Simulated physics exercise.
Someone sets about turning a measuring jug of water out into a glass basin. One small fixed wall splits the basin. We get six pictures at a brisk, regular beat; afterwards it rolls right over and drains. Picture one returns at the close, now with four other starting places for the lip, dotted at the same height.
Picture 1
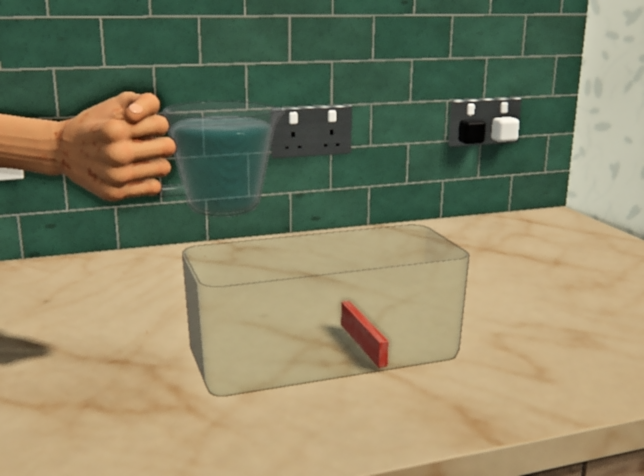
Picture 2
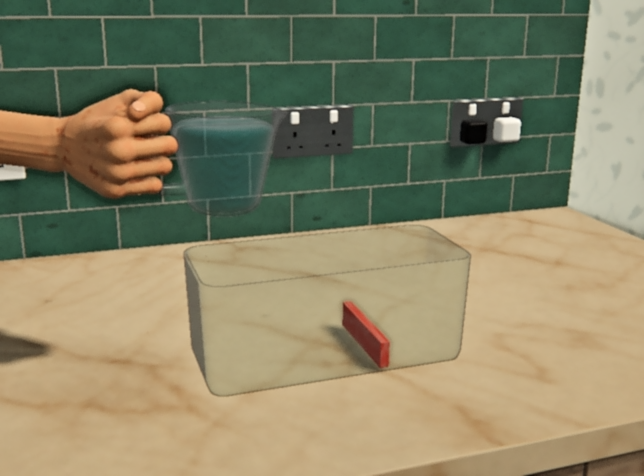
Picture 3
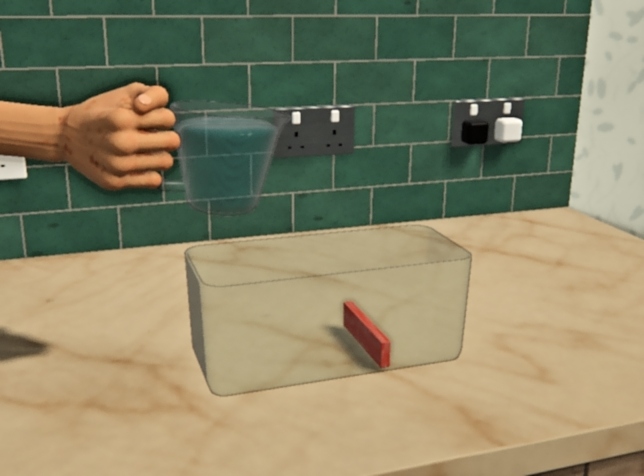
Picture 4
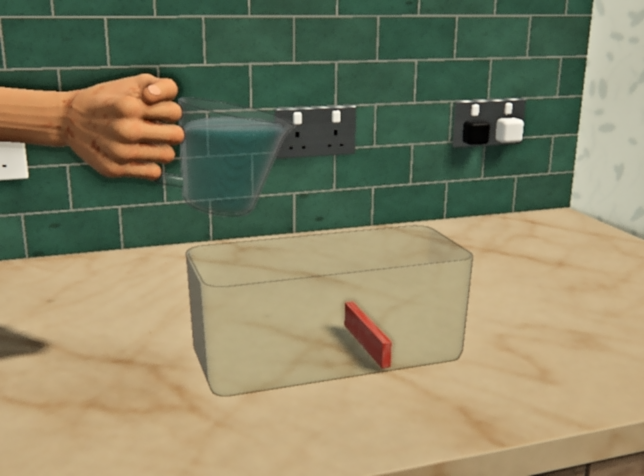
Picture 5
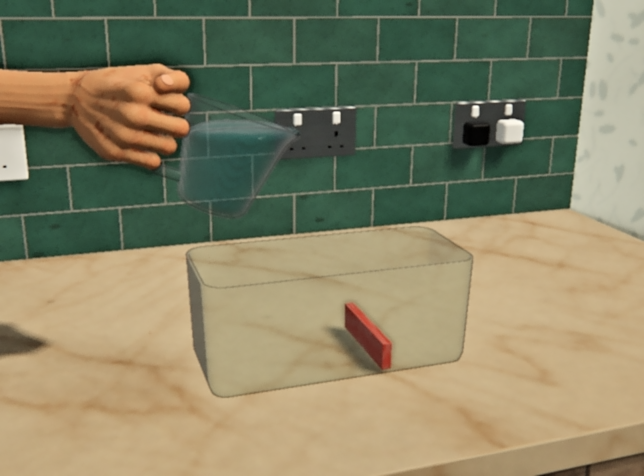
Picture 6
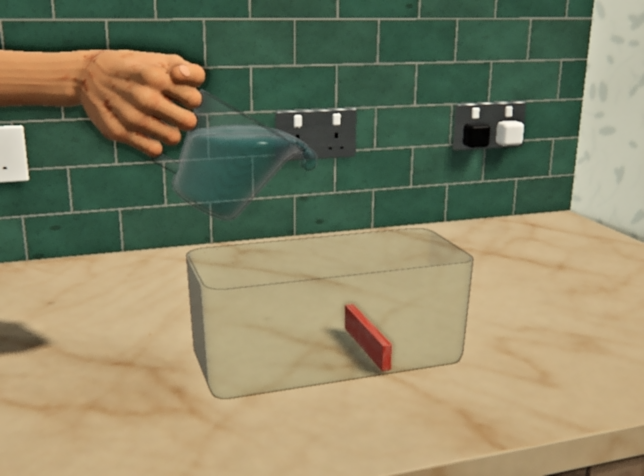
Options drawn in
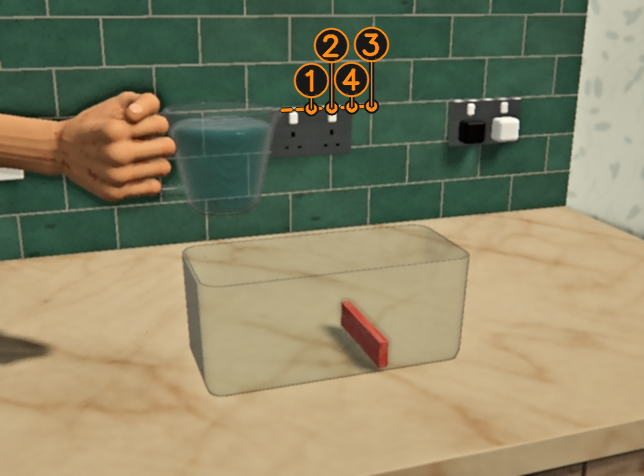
A hand held a clear jug of bluish water above a glass basin with a small red block in it, then gradually tilted the jug rightward until water began slipping over its lip.
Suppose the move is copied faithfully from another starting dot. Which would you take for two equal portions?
Best: 1.
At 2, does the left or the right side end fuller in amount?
The right one.
On the marked copy, 1 at (311, 108); 2 at (331, 107); 3 at (371, 106); 4 at (351, 107).
With 1, about 47 % ends left of the wall and 53 % right of it.
With 2, about 32 % ends left of the wall and 68 % right of it.
With 3, about 37 % ends left of the wall and 62 % right of it.
With 4, about 30 % ends left of the wall and 69 % right of it.
